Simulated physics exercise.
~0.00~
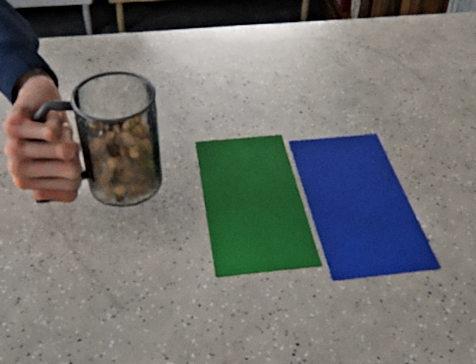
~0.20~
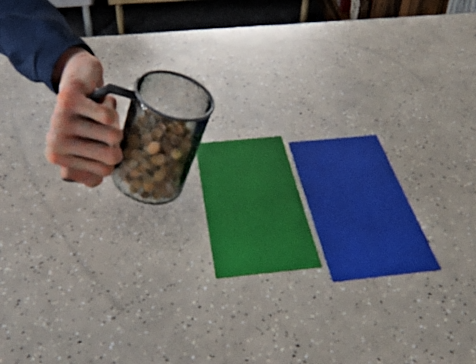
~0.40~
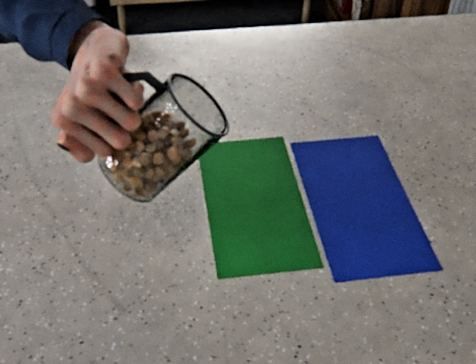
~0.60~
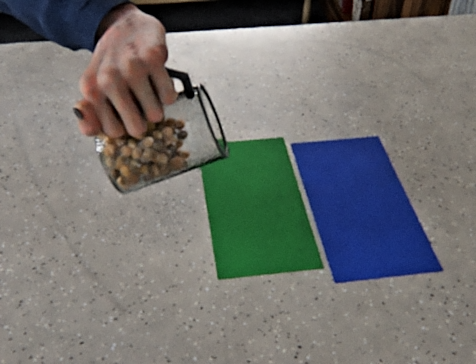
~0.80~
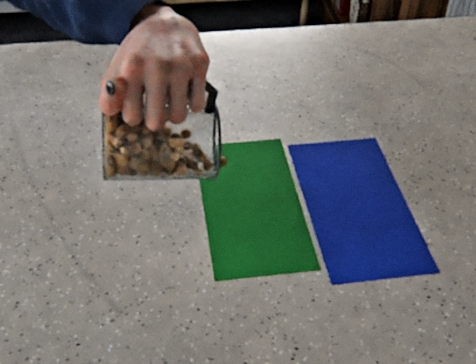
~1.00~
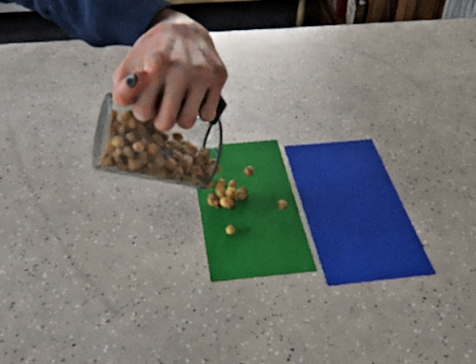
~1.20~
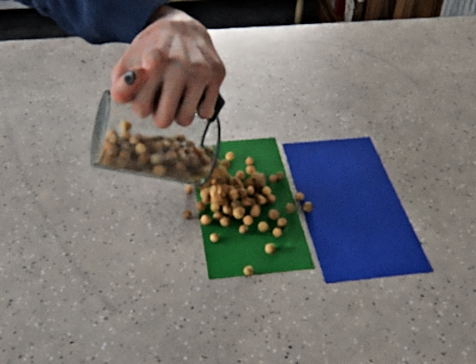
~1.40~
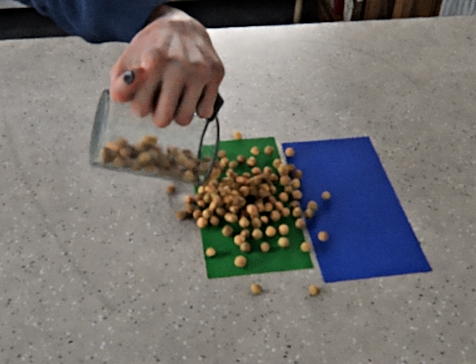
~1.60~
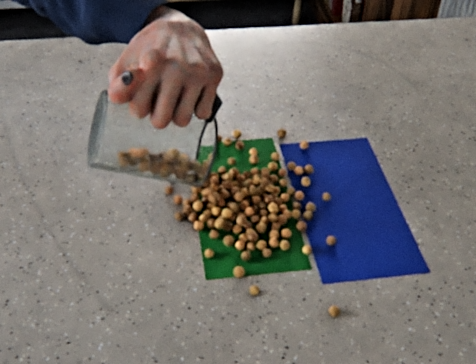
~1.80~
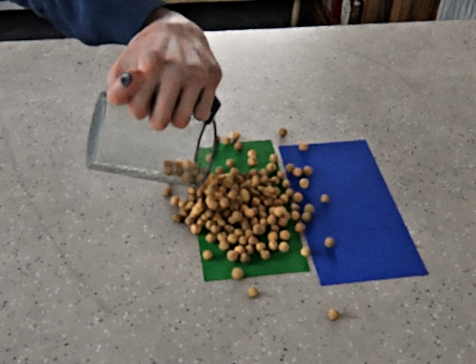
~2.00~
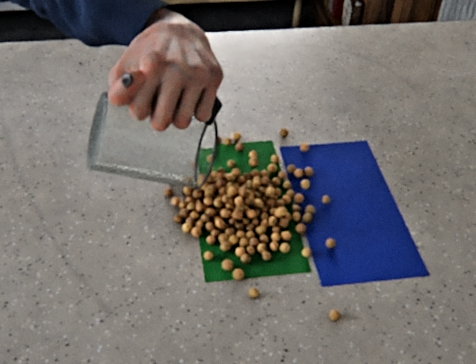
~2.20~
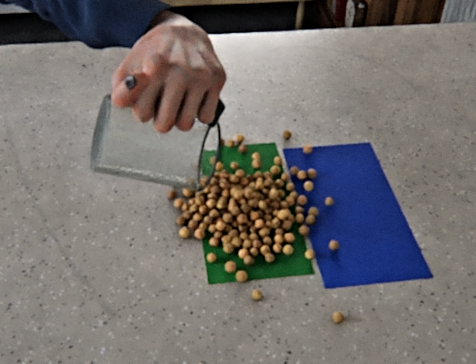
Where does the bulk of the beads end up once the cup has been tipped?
Most of the beads end up in a heap on the green mat. Only a small share lies on the blue mat or on the bare table around the mats.
The clip shows a hand moving a clear cup of small round beads toward a green mat beside a blue one and tipping it over. The beads pour out into a heap mostly on the green mat, with a few on the blue mat and the bare table, leaving the cup empty.
